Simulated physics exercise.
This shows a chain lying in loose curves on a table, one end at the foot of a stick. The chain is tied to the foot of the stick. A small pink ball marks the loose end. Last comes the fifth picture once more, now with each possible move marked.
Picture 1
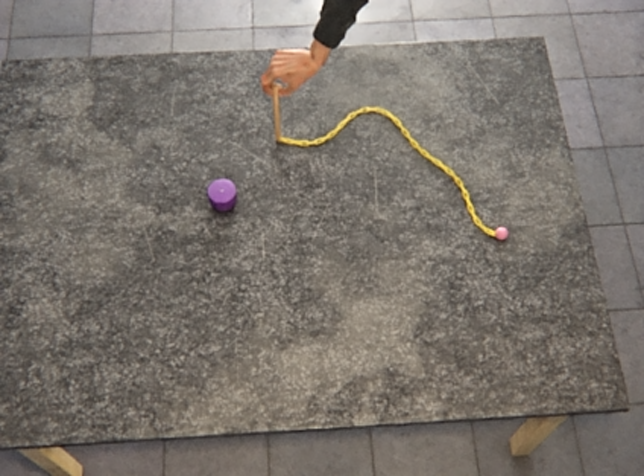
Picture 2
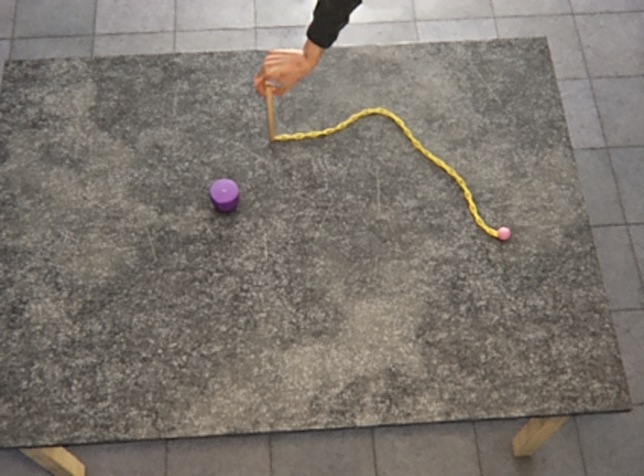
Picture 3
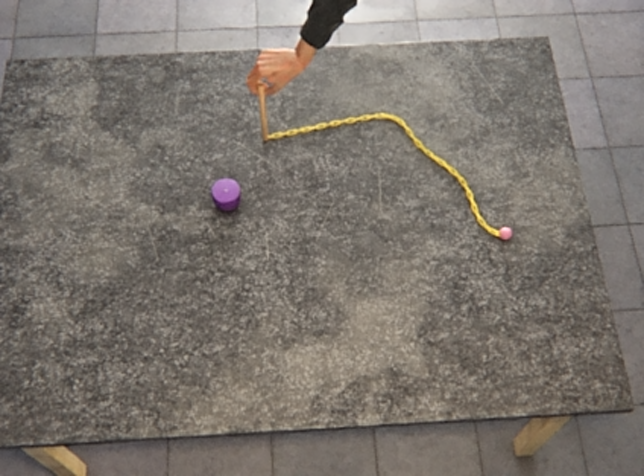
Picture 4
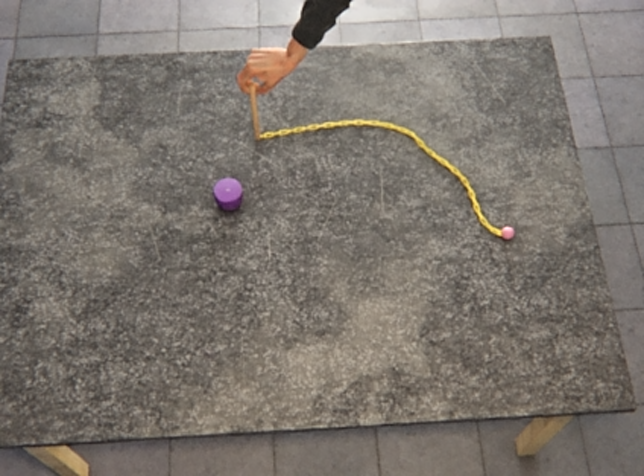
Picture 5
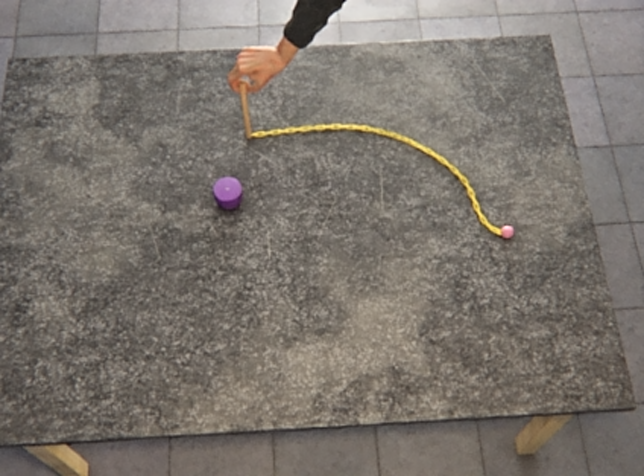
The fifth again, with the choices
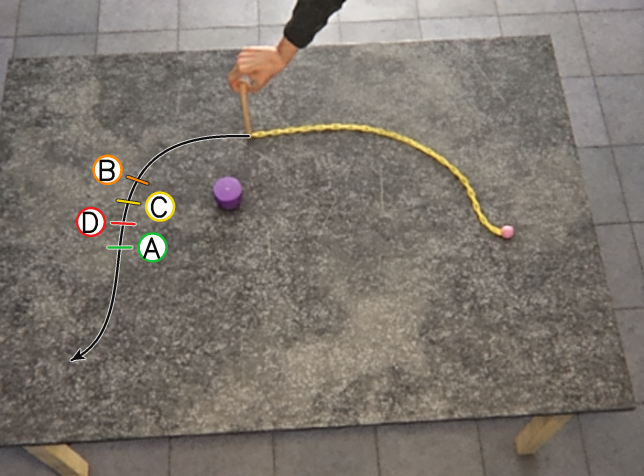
A yellow chain tied to the foot of a stick lies in loose curves on a gray table, near a purple tin. A hand draws the stick leftward, and the chain's wavy bends flatten into one broad arc, while the pink-tipped free end at right stays almost in place.
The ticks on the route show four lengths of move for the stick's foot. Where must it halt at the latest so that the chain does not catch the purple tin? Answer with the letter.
It can go as far as D.
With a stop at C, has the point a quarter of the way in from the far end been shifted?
Yes.
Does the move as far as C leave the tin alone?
Yes.
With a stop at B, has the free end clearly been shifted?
Yes.
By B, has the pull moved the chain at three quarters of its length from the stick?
By then, yes.
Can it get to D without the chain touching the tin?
Yes.
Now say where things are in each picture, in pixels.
The first picture shows purple tin (223, 195); free end (502, 234).
The second picture shows purple tin (225, 195); free end (504, 234).
The third picture shows purple tin (227, 195); free end (506, 234).
The fourth picture shows purple tin (229, 194); free end (508, 233).
The fifth picture shows purple tin (228, 193); free end (507, 232).
On the copy, A at (120, 247); B at (137, 180); C at (128, 202); D at (123, 224); the route from (249, 136) via (126, 210) to (71, 360).
On D. First, foot of the stick (187, 143), middle of the chain (342, 155), free end (482, 211).
Then, foot of the stick (139, 178), middle of the chain (296, 161), free end (446, 190).
Finally, foot of the stick (123, 224), middle of the chain (274, 170), free end (426, 183); nothing has been touched.
By contrast, A brings the chain against the tin; B is safe but short; C is safe but short.
